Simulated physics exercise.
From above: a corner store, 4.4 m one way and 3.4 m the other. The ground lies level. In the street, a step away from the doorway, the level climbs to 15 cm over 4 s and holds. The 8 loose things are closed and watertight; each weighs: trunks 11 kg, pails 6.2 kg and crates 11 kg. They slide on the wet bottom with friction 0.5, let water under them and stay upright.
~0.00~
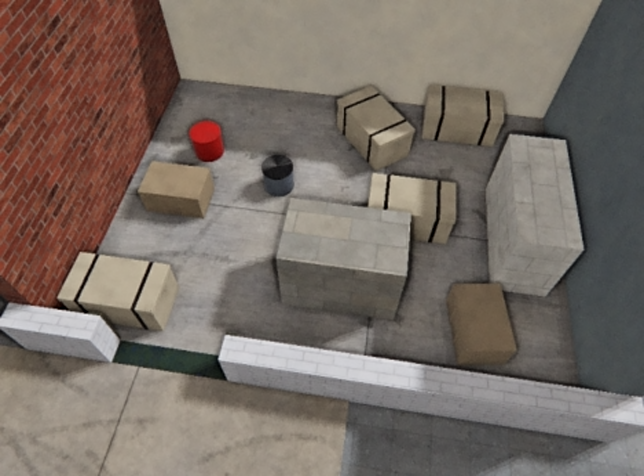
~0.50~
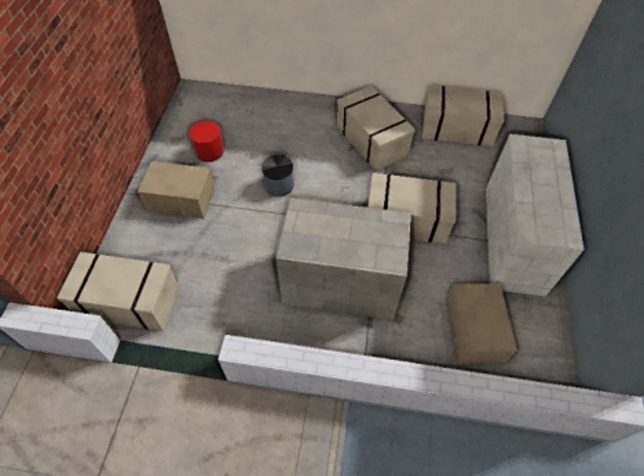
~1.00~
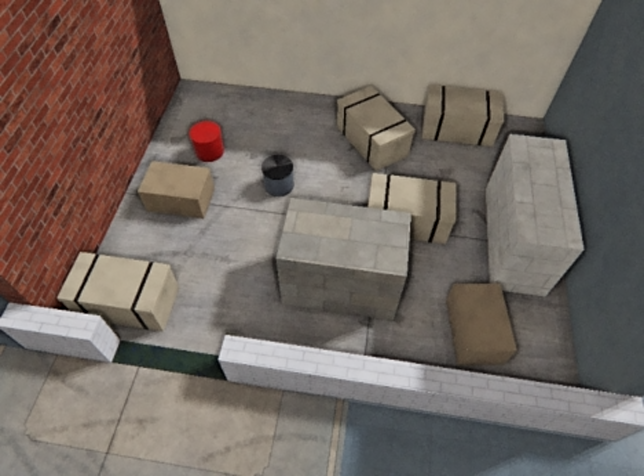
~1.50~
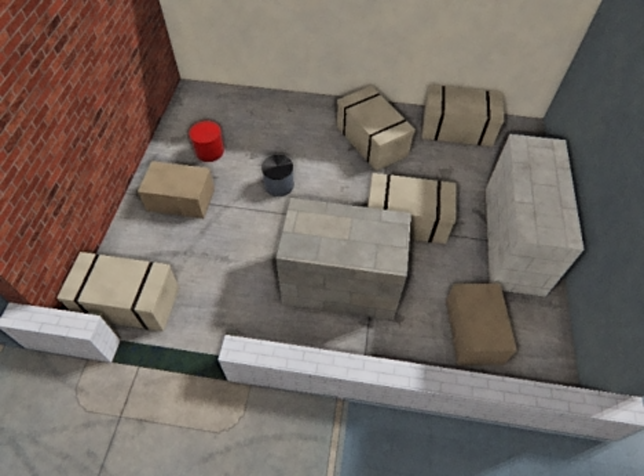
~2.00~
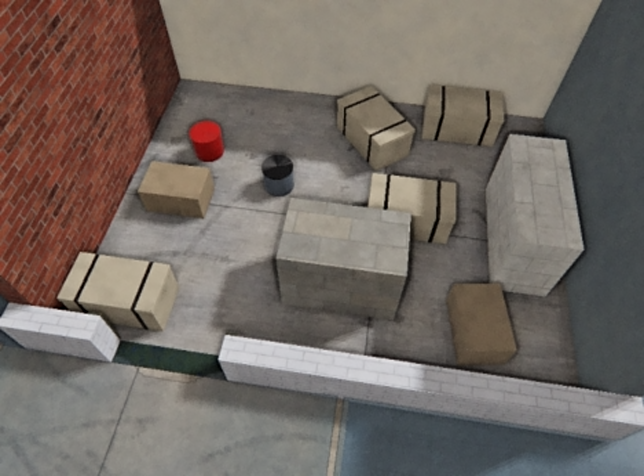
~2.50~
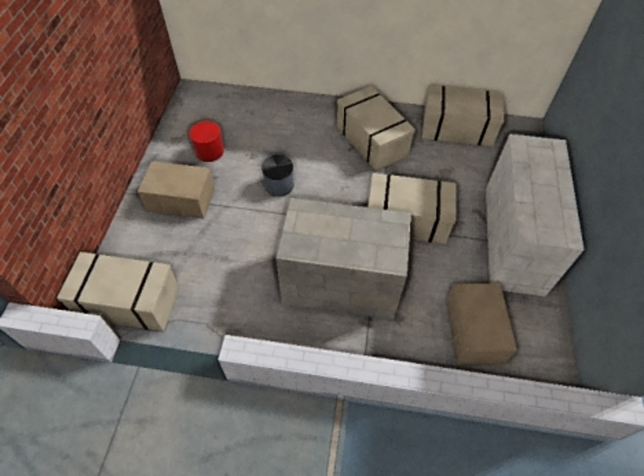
Water spreading over the street outside a walled corner store, while the red pail, dark pail and crates inside stay still.
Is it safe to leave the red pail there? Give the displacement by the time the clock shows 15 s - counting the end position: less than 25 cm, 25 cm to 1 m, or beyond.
Red pail ends far away.
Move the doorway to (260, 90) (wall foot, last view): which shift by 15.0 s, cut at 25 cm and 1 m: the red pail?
In that case the red pail ends far away.
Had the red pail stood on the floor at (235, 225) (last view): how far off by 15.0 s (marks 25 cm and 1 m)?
It ends far away.
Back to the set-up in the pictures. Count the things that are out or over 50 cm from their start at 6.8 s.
2 of them.
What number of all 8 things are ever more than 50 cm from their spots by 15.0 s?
I count 6.
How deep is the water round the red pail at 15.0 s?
About 11 cm.
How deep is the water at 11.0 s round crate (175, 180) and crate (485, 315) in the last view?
About 10 and 1 cm.
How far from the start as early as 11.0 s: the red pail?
About 100 cm.
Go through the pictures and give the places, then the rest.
In the first frame, the red pail at (205, 132) rests on the ground; water covers 0.0 m2; 0 of 8 have shifted.
In the second frame, the red pail at (205, 132), on the bottom; water covers 0.0 m2; 0 of 8 have shifted.
In the third frame, the red pail at (205, 132) rests on the ground; water covers 0.0 m2; 0 of 8 have shifted.
In the fourth frame, the red pail at (205, 132) rests on the ground; water covers 0.0 m2; 0 of 8 have shifted.
In the fifth frame, the red pail at (205, 132) rests on the ground; water covers 0.0 m2; 0 of 8 have shifted.
In the sixth frame, the red pail at (205, 132) rests on the ground; 0.1 m2 under water; 0 of 8 have shifted.
After 3.5 s the red pail is near (205, 132), 0.0 m from its start, aground; 0 afloat.
After 6.8 s the red pail is near (209, 122), 0.2 m from its start, aground; 1 afloat.
After 11.0 s the red pail is near (284, 86), 1.1 m from its start, afloat; 6 afloat.
After 15.0 s the red pail is near (466, 96), 2.9 m from its start, afloat; 8 afloat.
